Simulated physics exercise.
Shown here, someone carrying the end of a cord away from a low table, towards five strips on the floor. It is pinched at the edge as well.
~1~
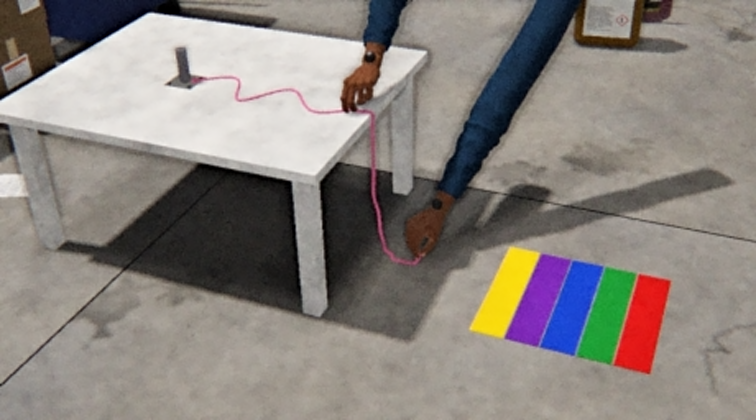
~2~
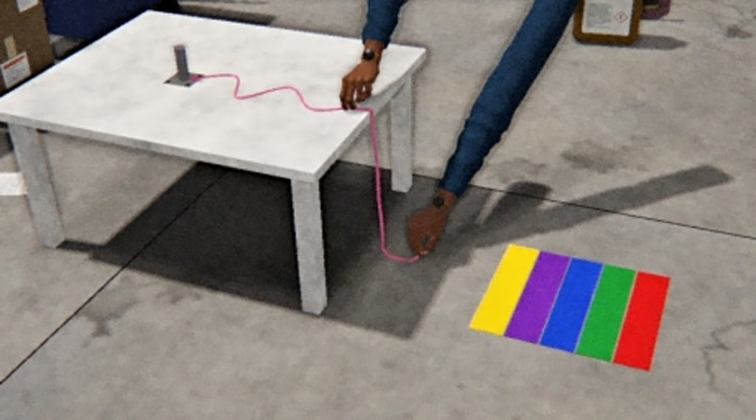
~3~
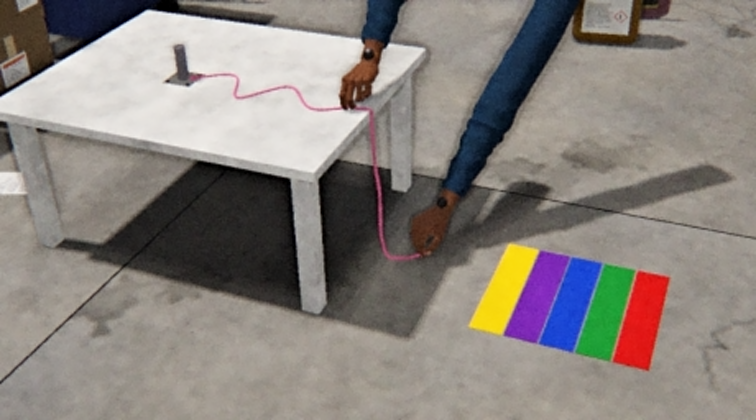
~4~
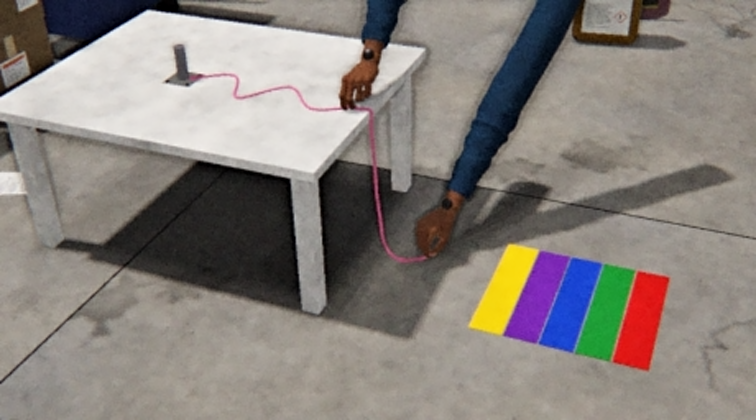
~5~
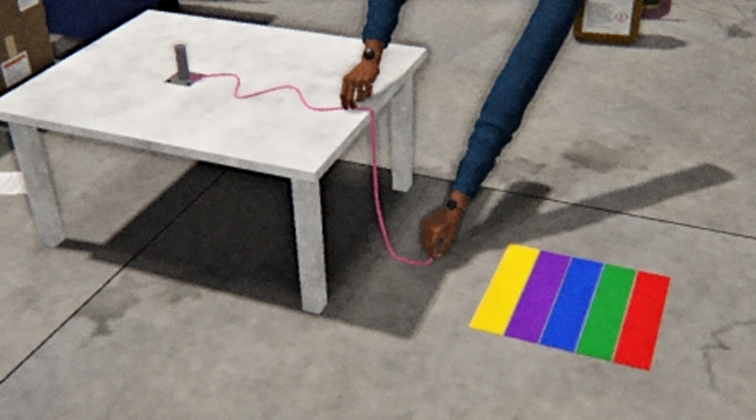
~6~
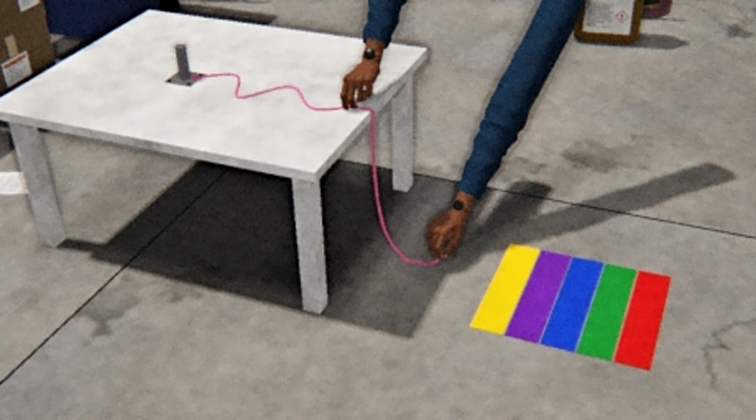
A hand slowly draws the end of a pink cord slightly right, toward coloured strips.
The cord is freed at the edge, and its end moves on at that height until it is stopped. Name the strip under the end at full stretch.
Over green.
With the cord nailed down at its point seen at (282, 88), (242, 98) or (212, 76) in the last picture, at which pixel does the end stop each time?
Near (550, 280), (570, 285) and (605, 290).
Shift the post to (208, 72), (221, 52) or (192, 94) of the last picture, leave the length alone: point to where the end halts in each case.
Try by try, around (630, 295), (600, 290) and (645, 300).
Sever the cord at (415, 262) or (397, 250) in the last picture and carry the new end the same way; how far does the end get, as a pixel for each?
Near (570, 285) and (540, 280).
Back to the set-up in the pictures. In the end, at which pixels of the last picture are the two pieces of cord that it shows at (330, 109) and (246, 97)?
They go to (394, 131) and to (284, 95).
Early on, end near (551, 280); over purple.
Midway, end near (590, 289); over blue.
At the end of the slack, end near (613, 294); over green. The end stops over the green strip.
